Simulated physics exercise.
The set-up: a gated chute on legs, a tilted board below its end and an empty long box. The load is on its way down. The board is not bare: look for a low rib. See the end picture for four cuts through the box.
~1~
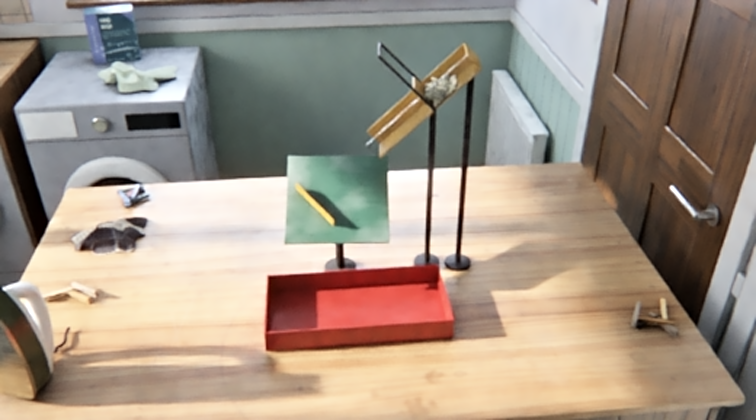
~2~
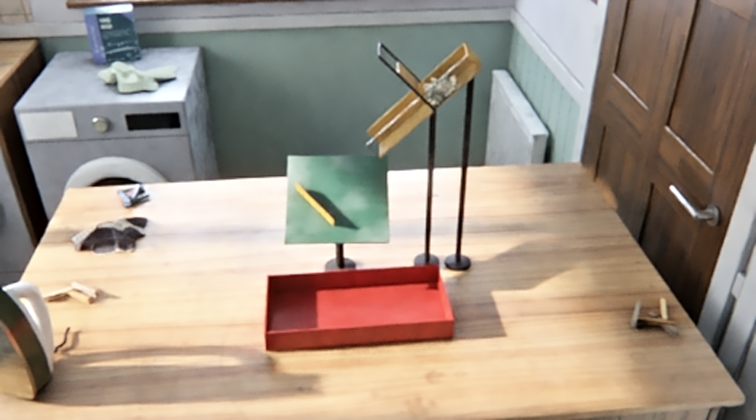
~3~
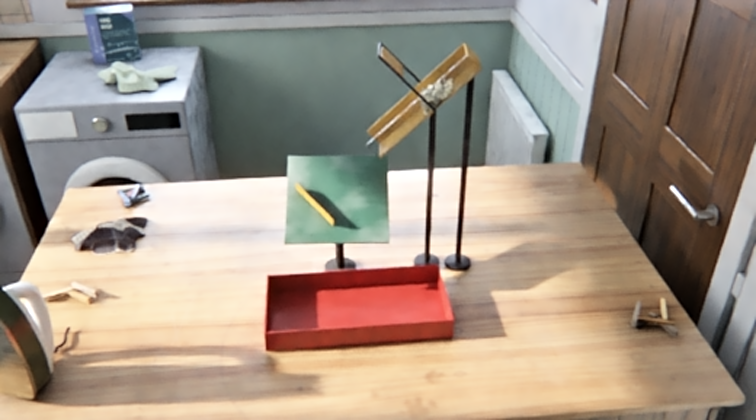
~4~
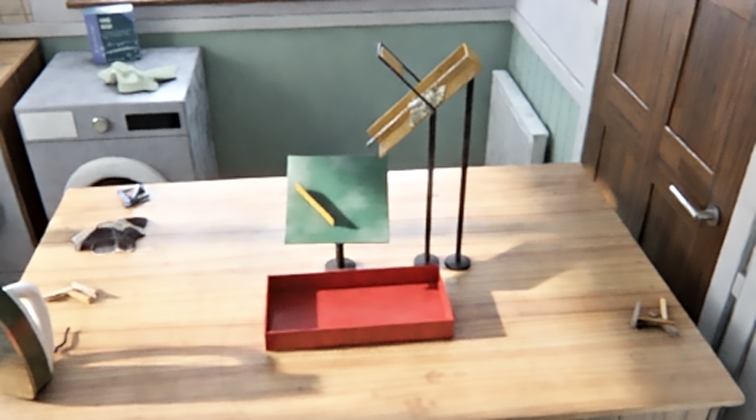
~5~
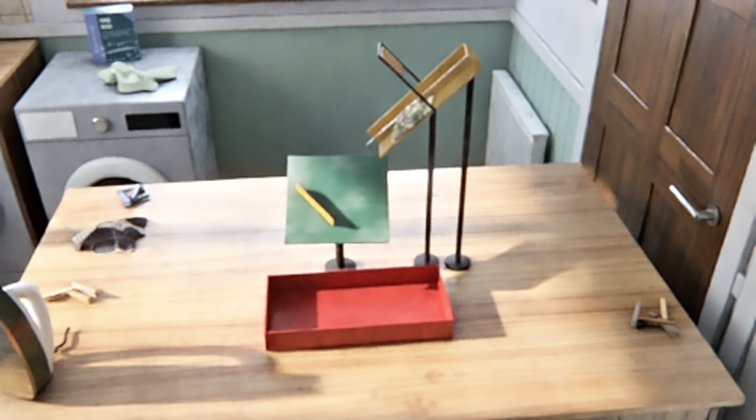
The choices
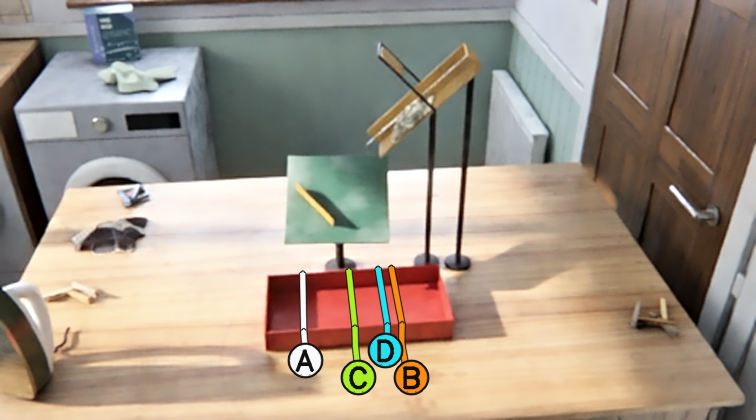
On a wooden table, a gate lifts and pale beans slide down a tilted wooden chute.
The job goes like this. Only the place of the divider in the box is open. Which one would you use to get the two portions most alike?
Choose C.
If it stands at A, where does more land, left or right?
Right.
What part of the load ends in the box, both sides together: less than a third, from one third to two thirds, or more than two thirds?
About that: More than two thirds.
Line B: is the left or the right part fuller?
The left side.
On the marked copy, line A crosses the front rim at (303, 330); line B crosses the front rim at (401, 323); line C crosses the front rim at (354, 326); line D crosses the front rim at (387, 324).
With A, of what is caught, only a few on the left of the divider, all but a few on the right.
With B, of what is caught, the whole lot on the left of the divider, none at all on the right.
With C, of what is caught, close to two thirds on the left of the divider, close to a third on the right.
With D, of what is caught, the whole lot on the left of the divider, none at all on the right.
